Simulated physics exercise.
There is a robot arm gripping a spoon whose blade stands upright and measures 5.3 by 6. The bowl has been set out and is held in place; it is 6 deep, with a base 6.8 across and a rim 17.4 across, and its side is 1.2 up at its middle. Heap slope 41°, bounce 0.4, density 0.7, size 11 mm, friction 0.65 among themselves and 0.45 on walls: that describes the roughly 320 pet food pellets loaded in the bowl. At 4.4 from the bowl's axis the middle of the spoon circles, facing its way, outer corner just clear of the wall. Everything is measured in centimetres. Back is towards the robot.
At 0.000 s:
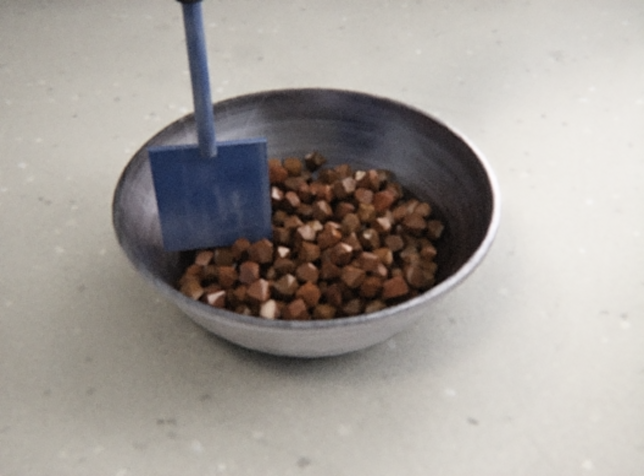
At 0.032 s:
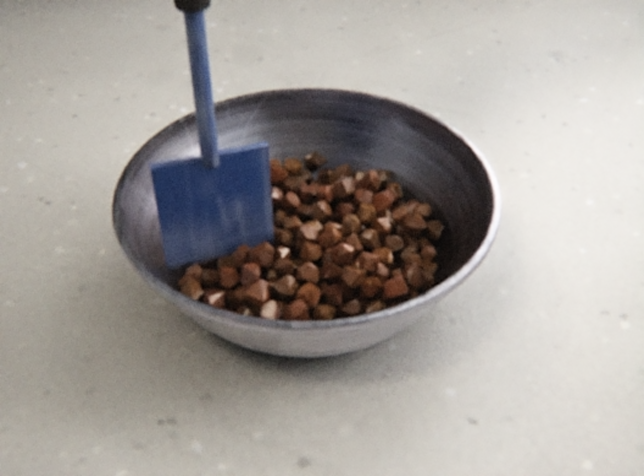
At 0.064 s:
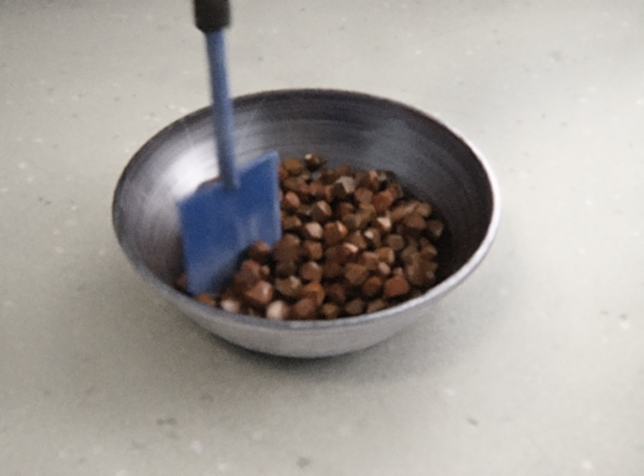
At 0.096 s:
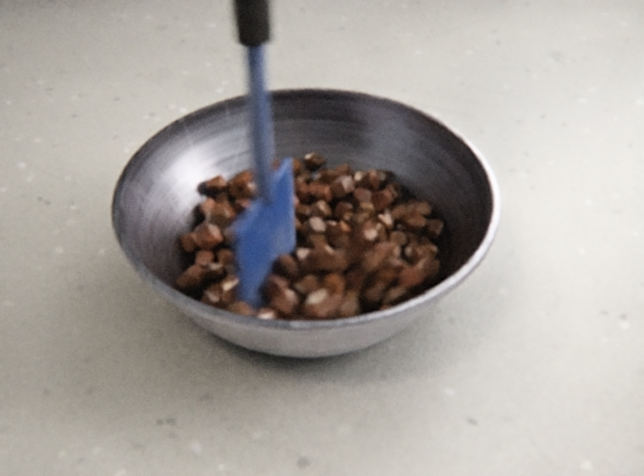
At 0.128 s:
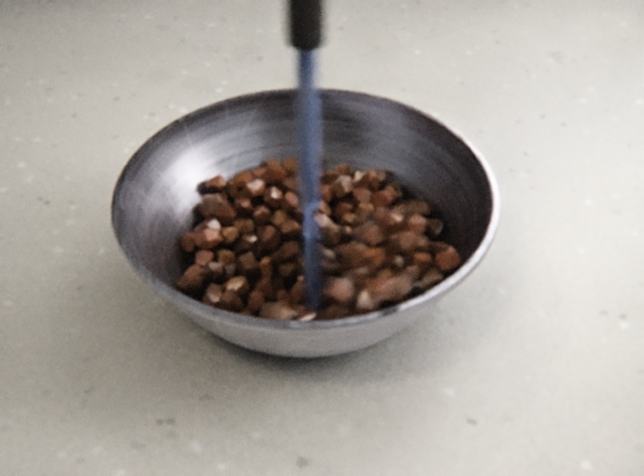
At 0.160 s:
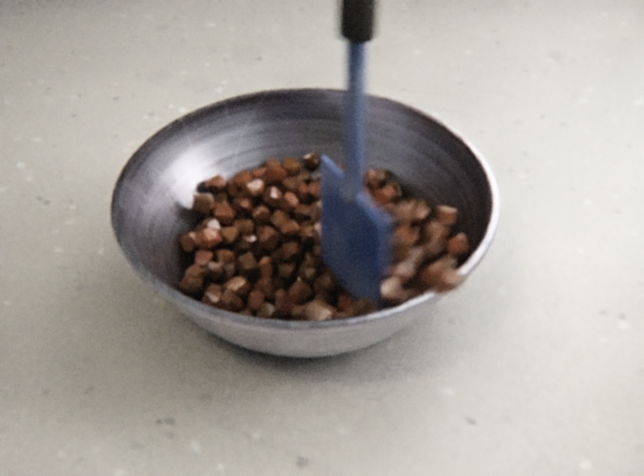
At the start, a blue flat-bladed tool stands upright at the left side of a metal bowl of brown, chunky pellets. The blade sweeps along the near side towards the right, turning edge-on midway, and pushes pellets ahead of it until they bunch up against the bowl's right side.
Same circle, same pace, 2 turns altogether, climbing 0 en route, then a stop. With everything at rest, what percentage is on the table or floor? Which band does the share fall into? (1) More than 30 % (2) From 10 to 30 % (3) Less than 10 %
Answer: 1.
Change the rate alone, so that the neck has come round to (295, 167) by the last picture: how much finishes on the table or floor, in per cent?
Roughly 25 percent of it.
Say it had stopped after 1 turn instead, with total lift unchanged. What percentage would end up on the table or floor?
Then about 25 per cent.
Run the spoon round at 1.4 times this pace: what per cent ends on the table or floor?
Estimated share: Near 45 per cent.
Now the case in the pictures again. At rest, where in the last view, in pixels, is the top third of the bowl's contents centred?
Estimated centre: (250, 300).
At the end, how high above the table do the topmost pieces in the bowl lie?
It reaches some 5.5 cm above the table.
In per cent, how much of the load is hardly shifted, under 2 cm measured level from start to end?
I'd put it at about 10 in a hundred.
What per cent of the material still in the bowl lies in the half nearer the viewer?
Around 60 per cent of what the bowl keeps.
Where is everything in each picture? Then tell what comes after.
In the first frame, the spoon neck at (204, 116), 0° round; upper third of the load around (321, 230), from x 190 to 435, top at y 160; 315 in the bowl.
In the second frame, the spoon neck at (206, 125), 10° round; upper third of the load around (321, 236), from x 190 to 435, top at y 160.
In the third frame, the spoon neck at (225, 147), 35° round; upper third of the load around (321, 238), from x 190 to 435, top at y 160.
In the fourth frame, the spoon neck at (262, 162), 60° round; upper third of the load around (333, 244), from x 190 to 435, top at y 160.
In the fifth frame, the spoon neck at (309, 167), 85° round; upper third of the load around (351, 238), from x 190 to 450, top at y 160; 314 in the bowl, 1 in flight or on the tool.
In the sixth frame, the spoon neck at (354, 159), 111° round; upper third of the load around (378, 235), from x 190 to 455, top at y 160; 313 in the bowl, 2 in flight or on the tool.
After 0.46 s, 348° round, highest piece 9 above the table; 252 in the bowl, 40 on the table or floor, 23 in flight or on the tool.
After 0.76 s, 225° round, highest piece 7 above the table; 210 in the bowl, 101 on the table or floor, 4 in flight or on the tool.
After 1.11 s, 0° round, highest piece 6 above the table; 189 in the bowl, 126 on the table or floor.
After 1.81 s, 0° round, highest piece 6 above the table; 189 in the bowl, 126 on the table or floor.
In the end, 189 in the bowl, 126 on the table or floor. That is 40 % on the table or floor.
